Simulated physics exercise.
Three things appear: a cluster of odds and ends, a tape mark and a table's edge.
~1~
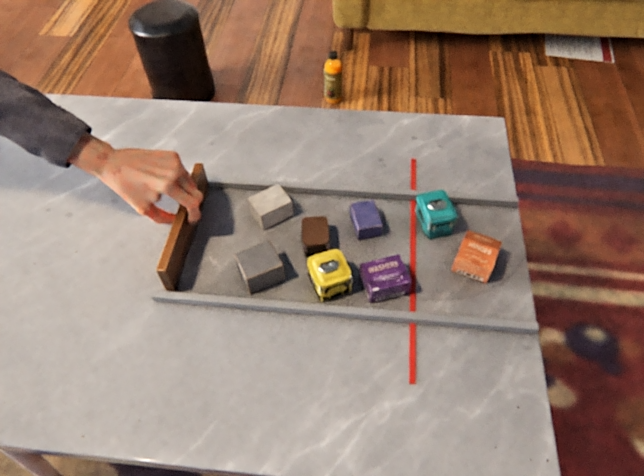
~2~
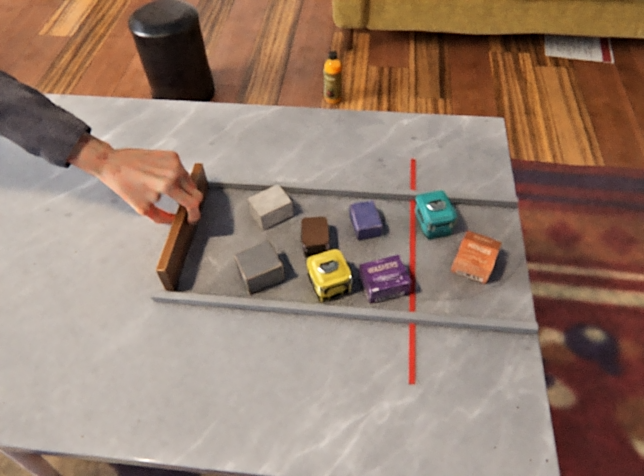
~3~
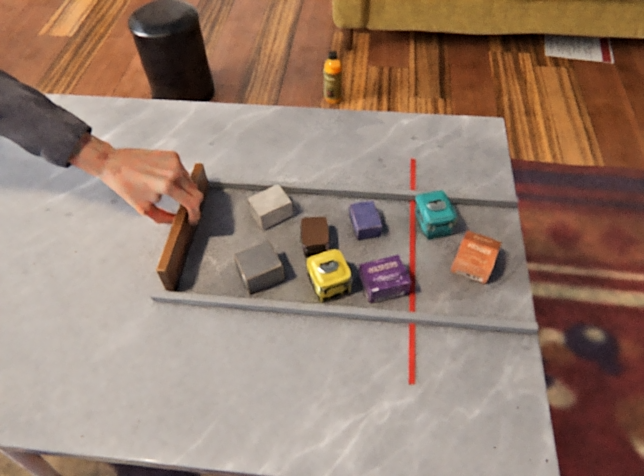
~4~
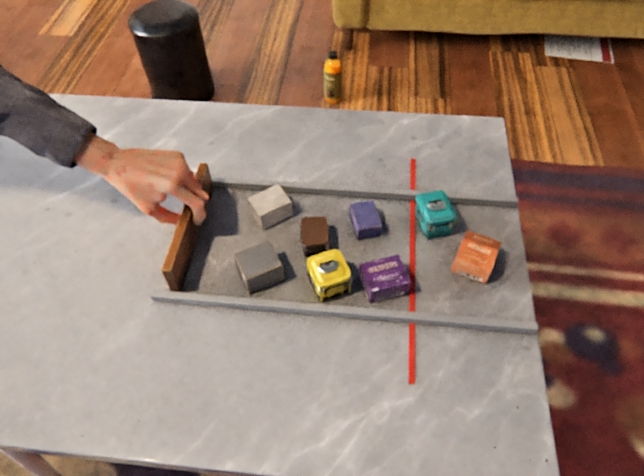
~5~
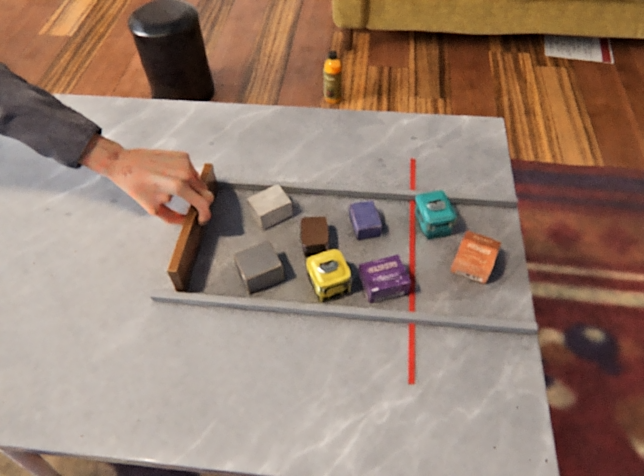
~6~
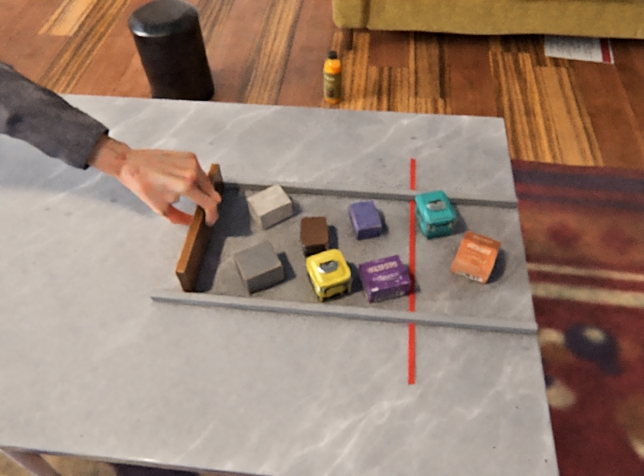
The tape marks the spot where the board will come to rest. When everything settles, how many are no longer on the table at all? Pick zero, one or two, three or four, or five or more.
Zero are off the table.
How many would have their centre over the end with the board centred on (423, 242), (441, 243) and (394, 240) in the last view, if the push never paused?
In order, that gives 0, then 1, then 0.
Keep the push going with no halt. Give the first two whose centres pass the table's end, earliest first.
In order: The purple box, the orange box.
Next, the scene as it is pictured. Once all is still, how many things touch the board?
I count 3 of them.
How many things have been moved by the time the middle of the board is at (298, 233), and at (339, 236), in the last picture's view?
Up to then 5, and up to the other point 6.
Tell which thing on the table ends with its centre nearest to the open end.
The purple box finishes closest.
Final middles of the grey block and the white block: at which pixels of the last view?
The first near (433, 292), the second near (427, 208).
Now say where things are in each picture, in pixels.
The first picture shows orange box (477, 256); turquoise case (435, 214); purple box (385, 279); board (186, 225); tape (413, 253).
The second picture shows turquoise case (435, 214); brown case (315, 237).
The third picture shows purple box (384, 279); grey block (259, 267).
The fourth picture shows orange box (476, 257); board (190, 225).
The fifth picture shows turquoise case (434, 214); yellow case (329, 275).
The sixth picture shows orange box (476, 257); turquoise case (434, 214); purple box (384, 279); board (202, 225); tape (412, 254).
Soon after, none off yet; orange box at rest near (476, 257); turquoise case at rest near (434, 214); purple box at rest near (384, 279).
After that, none off yet; orange box at rest near (476, 257); turquoise case at rest near (434, 214); purple box displaced about its own width near (440, 284).
In the end, the number that fall off is zero.
